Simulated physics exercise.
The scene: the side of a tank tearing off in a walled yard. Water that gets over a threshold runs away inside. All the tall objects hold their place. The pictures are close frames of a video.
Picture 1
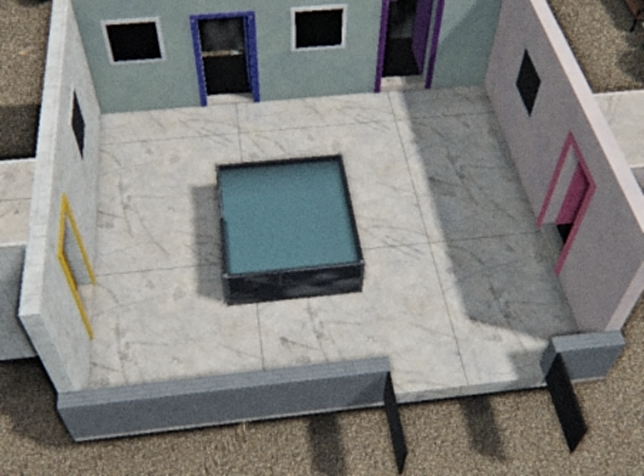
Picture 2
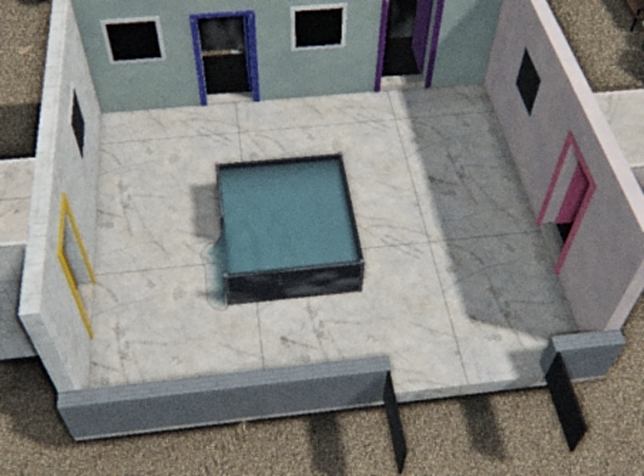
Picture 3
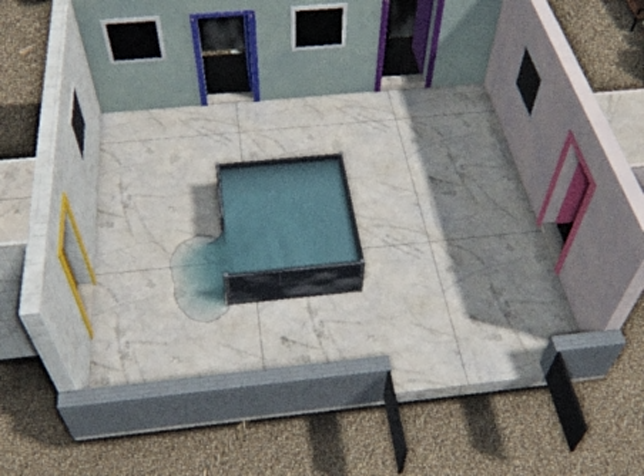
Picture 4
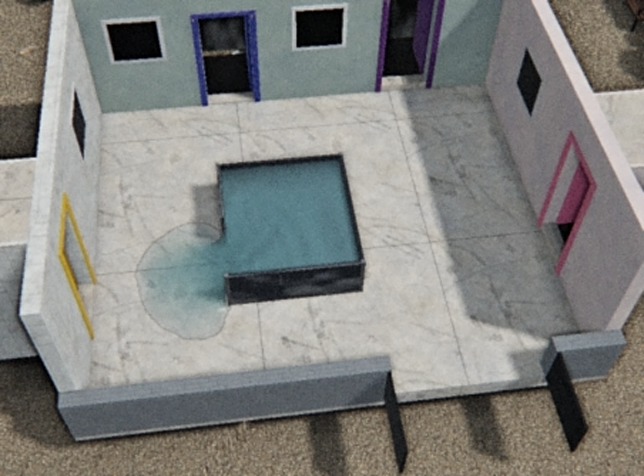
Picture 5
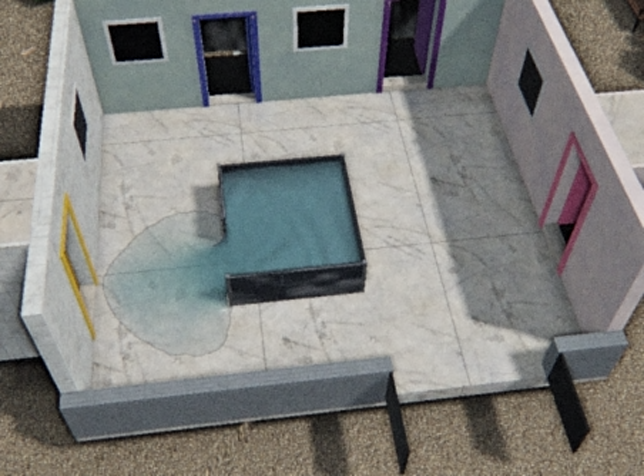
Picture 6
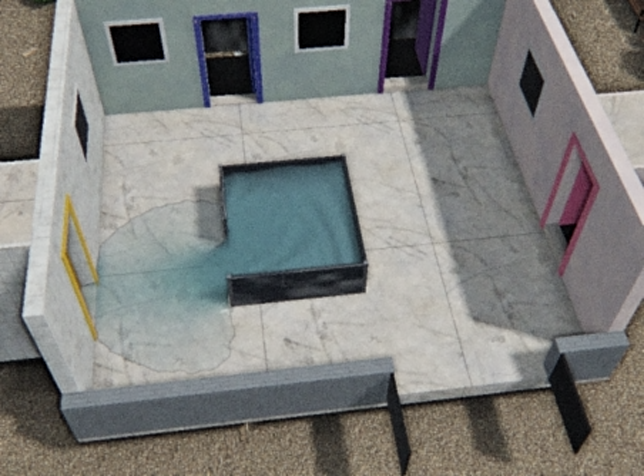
In a walled yard, water pours from the tank's left side and spreads leftward across the floor.
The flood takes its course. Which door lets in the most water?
The yellow door.
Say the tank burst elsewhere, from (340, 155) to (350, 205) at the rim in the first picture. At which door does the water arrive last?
The door marked yellow.
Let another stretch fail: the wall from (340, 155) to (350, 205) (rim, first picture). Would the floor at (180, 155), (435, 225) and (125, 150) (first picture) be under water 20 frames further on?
In turn: Not flooded, awash, not flooded.
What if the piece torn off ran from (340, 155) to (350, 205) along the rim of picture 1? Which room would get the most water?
The pink door.
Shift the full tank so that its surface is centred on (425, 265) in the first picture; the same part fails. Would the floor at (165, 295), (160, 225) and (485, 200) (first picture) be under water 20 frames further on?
In that order: Under water, under water, clear.
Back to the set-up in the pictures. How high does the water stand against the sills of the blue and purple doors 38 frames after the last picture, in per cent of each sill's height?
Roughly 150 per cent, then 10 per cent.
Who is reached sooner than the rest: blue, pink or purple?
The blue door.
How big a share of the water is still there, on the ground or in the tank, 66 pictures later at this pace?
Roughly 74 per cent.
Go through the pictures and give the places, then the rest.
The first frame shows still water in the open tank at (287, 215).
In the second frame, the front is at (212, 246), out from the gap at (227, 264).
In the third frame, the front is at (180, 252), out from the gap at (228, 265).
In the fourth frame, water pours out at (229, 267) and has run to (140, 277).
In the fifth frame, water pours out at (230, 267) and has run to (108, 284).
In the sixth frame, the front is at (81, 294), out from the gap at (231, 268).
A moment on, water covers 20 % of the floor; pink door not reached, yellow door a lot in, purple door not reached, blue door not reached.
Next, water covers 20 % of the floor; pink door not reached, yellow door a lot in, purple door not reached, blue door not reached.
Then, water covers 40 % of the floor; pink door not reached, yellow door a lot in, purple door not reached, blue door wet at the sill, nothing in.
Later, water covers 75 % of the floor; pink door wet at the sill, nothing in, yellow door a lot in, purple door wet at the sill, nothing in, blue door a trickle in.
In the end, water covers 90 % of the floor; pink door wet at the sill, nothing in, yellow door a lot in, purple door wet at the sill, nothing in, blue door some in; the yellow door has let in the most.
